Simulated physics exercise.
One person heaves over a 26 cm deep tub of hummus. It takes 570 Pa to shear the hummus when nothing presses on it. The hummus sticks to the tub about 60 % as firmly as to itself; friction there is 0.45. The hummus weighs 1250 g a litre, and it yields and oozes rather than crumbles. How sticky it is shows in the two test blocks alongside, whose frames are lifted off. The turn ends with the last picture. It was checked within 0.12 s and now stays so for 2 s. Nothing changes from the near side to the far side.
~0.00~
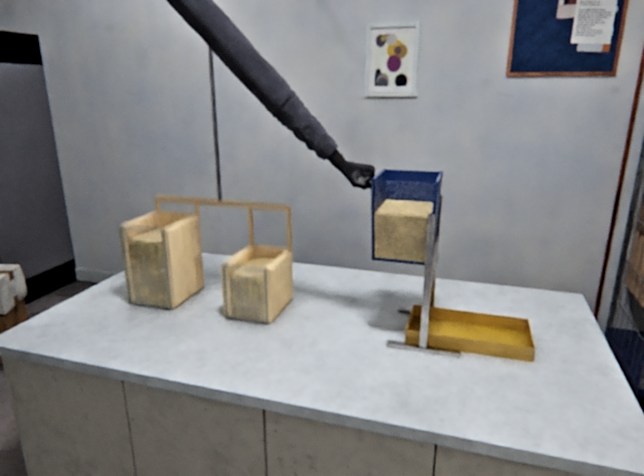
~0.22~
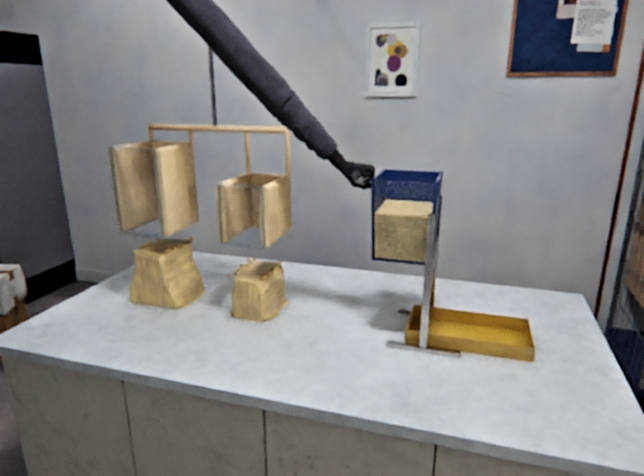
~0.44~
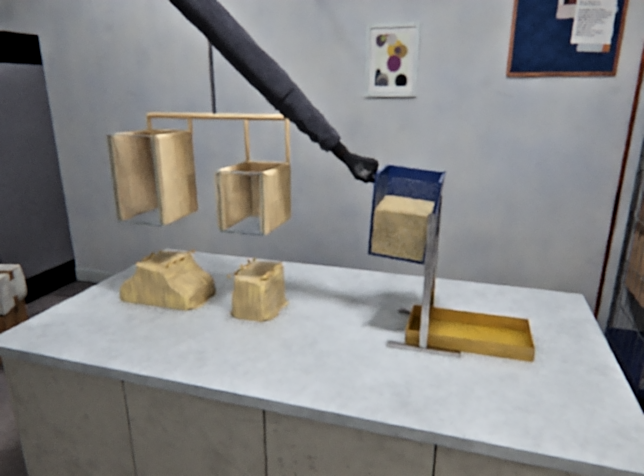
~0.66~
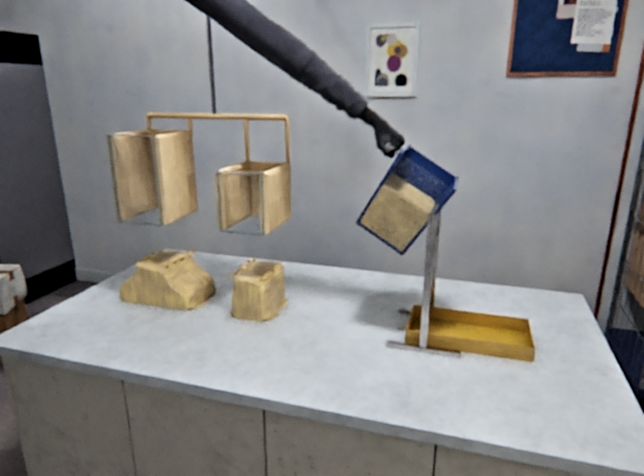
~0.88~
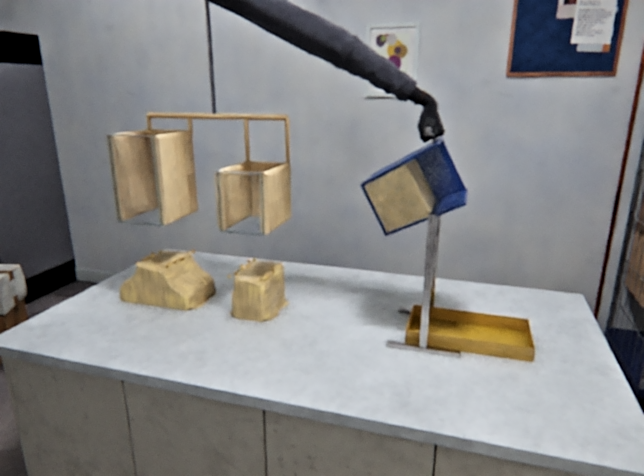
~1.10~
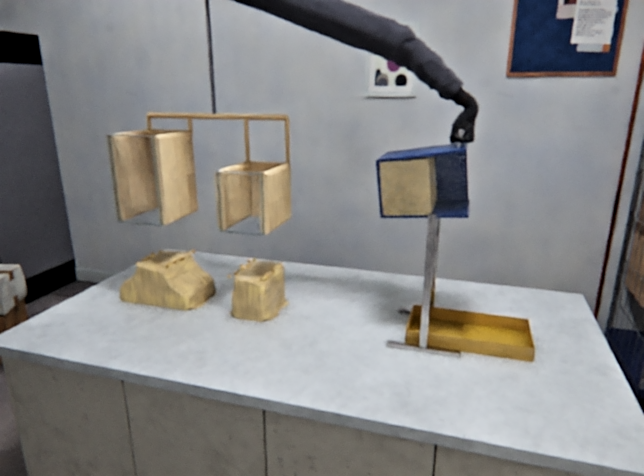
Two joined wooden boxes lifted off two pale blocks, the left one slumping lower and wider, and then a dark arm tilted a blue tub of pale paste onto its side above a yellow tray.
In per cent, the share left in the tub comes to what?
Close to 100 per cent.
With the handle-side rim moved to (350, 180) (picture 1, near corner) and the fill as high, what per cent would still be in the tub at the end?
It would be near 100 %.
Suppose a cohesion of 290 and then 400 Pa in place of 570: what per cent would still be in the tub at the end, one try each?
In turn about 100 %, 100 %.
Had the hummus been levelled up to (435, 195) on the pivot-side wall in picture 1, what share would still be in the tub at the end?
Then about 100 %.
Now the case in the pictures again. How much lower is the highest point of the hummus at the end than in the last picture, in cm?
Roughly 0 cm.
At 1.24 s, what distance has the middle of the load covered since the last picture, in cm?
About 0 cm.
By 1.24 s, the tub is at 83 degrees and holds 100 %.
By 1.41 s, the tub is at 83 degrees and holds 100 %.
By 1.58 s, the tub is at 83 degrees and holds 100 %.
By 1.75 s, the tub is at 83 degrees and holds 100 %.
By 3.10 s, at the end, the tub is at 83 degrees and holds 100 %.
